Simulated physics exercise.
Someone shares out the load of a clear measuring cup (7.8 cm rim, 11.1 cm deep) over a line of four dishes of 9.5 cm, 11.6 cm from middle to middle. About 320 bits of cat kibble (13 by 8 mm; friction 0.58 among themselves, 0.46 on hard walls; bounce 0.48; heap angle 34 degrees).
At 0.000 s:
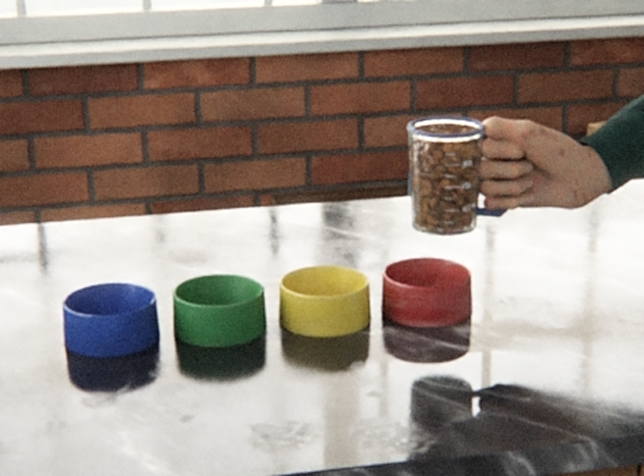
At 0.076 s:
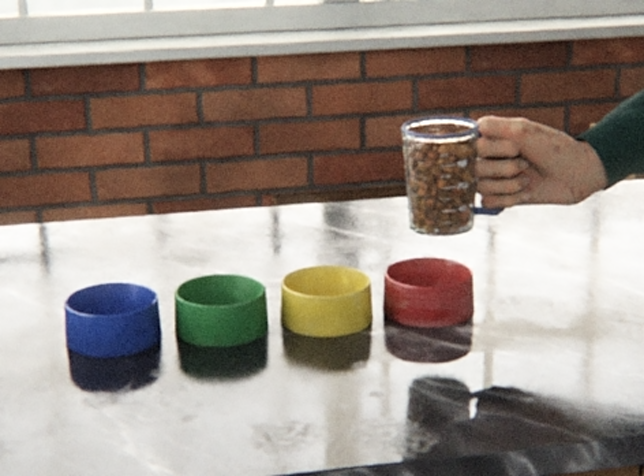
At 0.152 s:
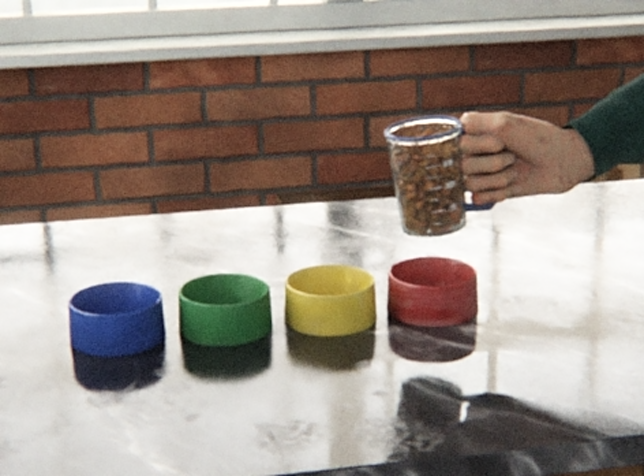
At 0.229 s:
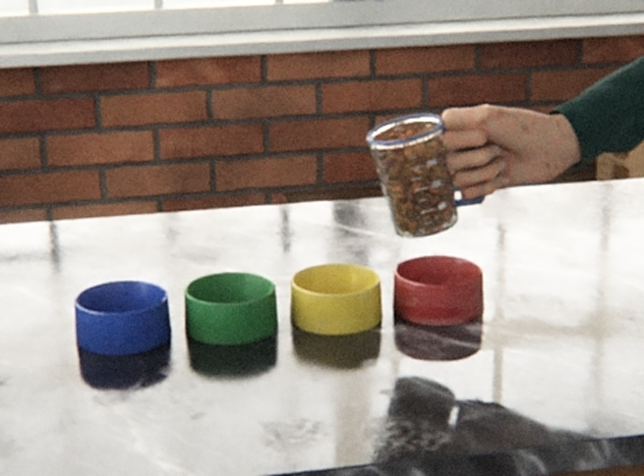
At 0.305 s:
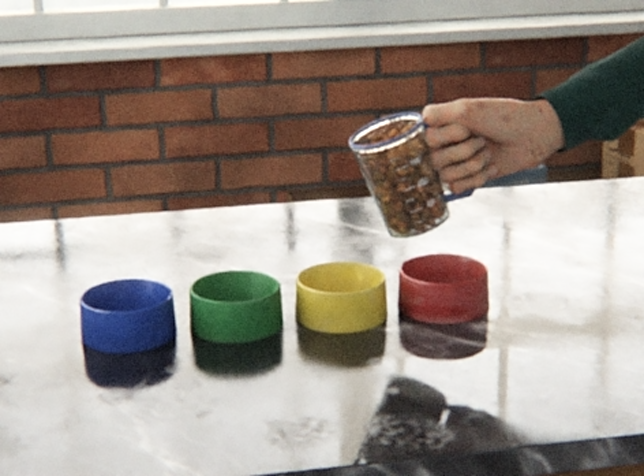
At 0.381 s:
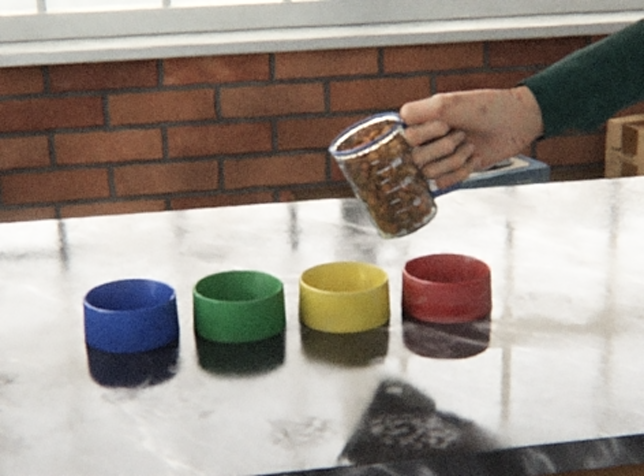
At first, a hand holds a clear measuring cup of brown kibble upright above the red dish, at the right end of a row with yellow, green and blue dishes. Then the hand moves the cup left, steadily tilting it leftward until it leans above the yellow and red dishes, kibble still inside.
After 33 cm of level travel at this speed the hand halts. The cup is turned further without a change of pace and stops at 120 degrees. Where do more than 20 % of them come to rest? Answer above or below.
Red: Below, blue: Above, green: Below, yellow: Below, counter: Above.
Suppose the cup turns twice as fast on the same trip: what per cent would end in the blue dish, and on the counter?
In that case blue 50; counter 20.
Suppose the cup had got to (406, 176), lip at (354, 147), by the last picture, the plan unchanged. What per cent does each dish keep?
Red 0; blue 60; green 0; yellow 0.
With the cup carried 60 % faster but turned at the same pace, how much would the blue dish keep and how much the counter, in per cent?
Then: Blue 70; counter 30.
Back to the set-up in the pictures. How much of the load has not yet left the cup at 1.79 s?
Roughly 25 per cent.
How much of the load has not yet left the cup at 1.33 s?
Some 85 per cent of the load.
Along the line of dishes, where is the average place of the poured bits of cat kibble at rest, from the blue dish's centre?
About 4 cm to its left.
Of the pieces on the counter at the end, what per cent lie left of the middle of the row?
Roughly 100 per cent.
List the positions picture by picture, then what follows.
Cup at (445, 177), tilt 0 degrees, lip at (411, 129), moved 0.0 cm; middle of the pieces at (447, 178); red dish at (427, 273); yellow dish at (324, 281); green dish at (219, 290); blue dish at (110, 299), in the first picture.
Cup at (441, 177), tilt 2 degrees, lip at (405, 131), moved 0.6 cm; middle of the pieces at (443, 179), in the second picture.
Cup at (429, 177), tilt 7 degrees, lip at (387, 135), moved 2.5 cm; middle of the pieces at (431, 179), in the third picture.
Cup at (416, 177), tilt 13 degrees, lip at (370, 140), moved 4.5 cm; middle of the pieces at (418, 179), in the fourth picture.
Cup at (403, 177), tilt 19 degrees, lip at (352, 145), moved 6.6 cm; middle of the pieces at (405, 178), in the fifth picture.
Cup at (387, 178), tilt 25 degrees, lip at (332, 151), moved 8.6 cm; middle of the pieces at (389, 179); red dish at (447, 269); yellow dish at (344, 277); green dish at (238, 286); blue dish at (129, 295). Its pace works out near 80 degrees a second; the hand travels 27 cm a second, in the sixth picture.
After 0.95 s, tilt 70 degrees; cup holds 100 %.
After 1.33 s, tilt 100 degrees; cup holds 85 %, blue 10 %.
After 1.79 s, tilt 120 degrees; cup holds 25 %, blue 50 %.
At rest (2.9 s), red 0 %, blue 65 %, green 0 %, yellow 0 %, counter 35 %.
